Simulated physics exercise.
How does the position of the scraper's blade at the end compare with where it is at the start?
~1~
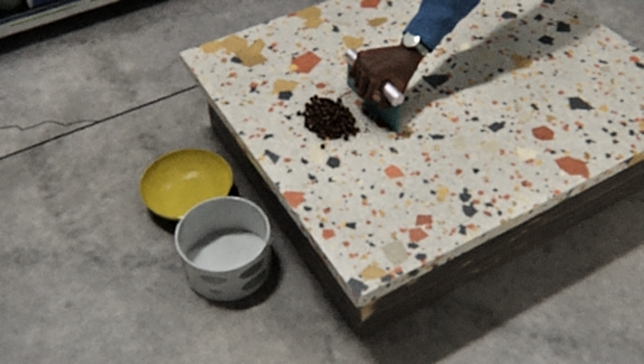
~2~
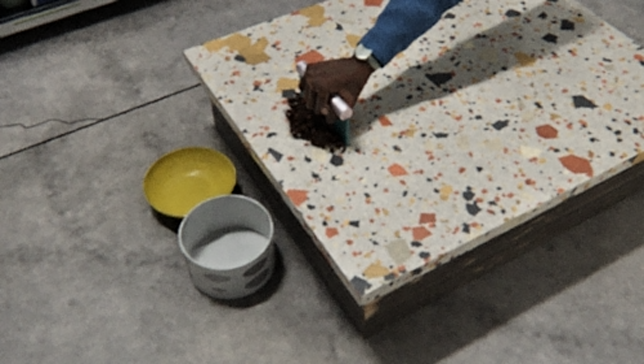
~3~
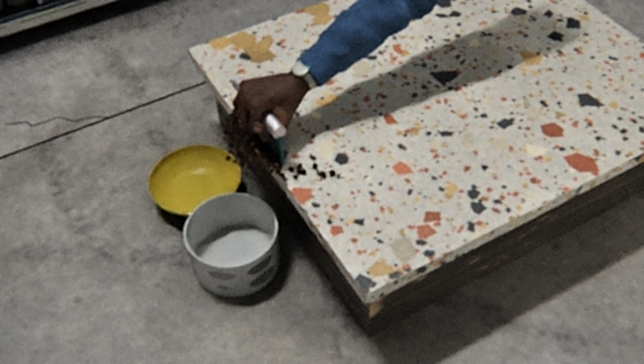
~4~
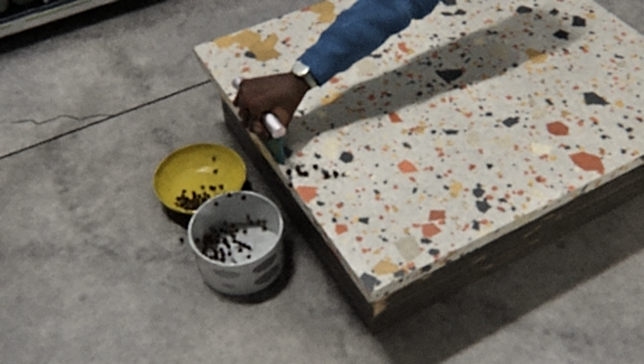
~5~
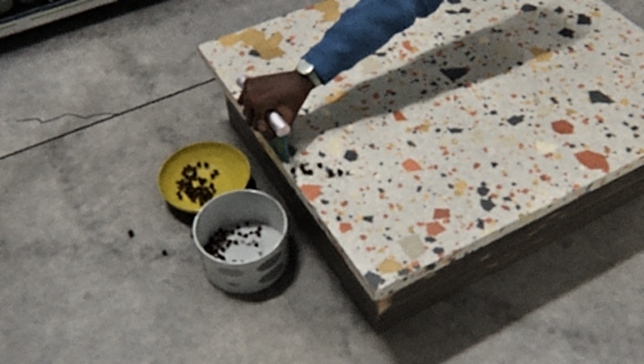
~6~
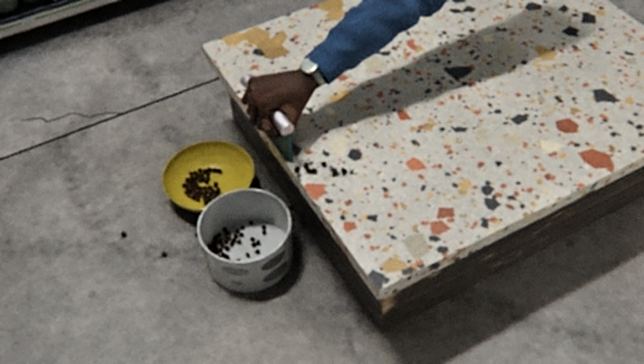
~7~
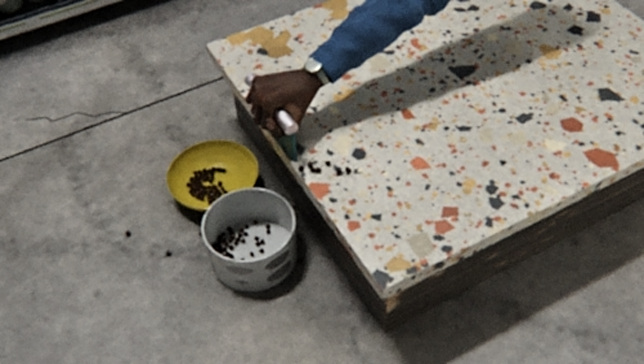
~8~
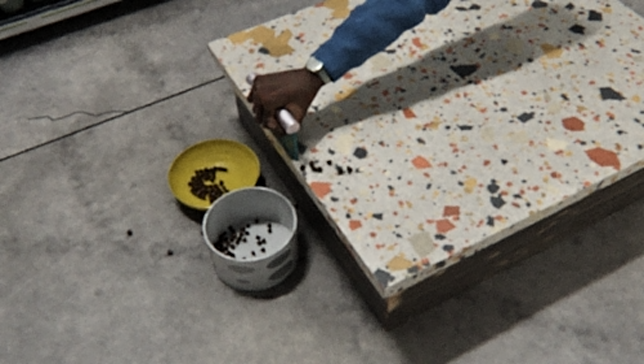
At the start the blade is in from the slab's left edge, to the right of the bean pile. By the end it is farther left and slightly lower in view, at the edge beside the bowl and pot.
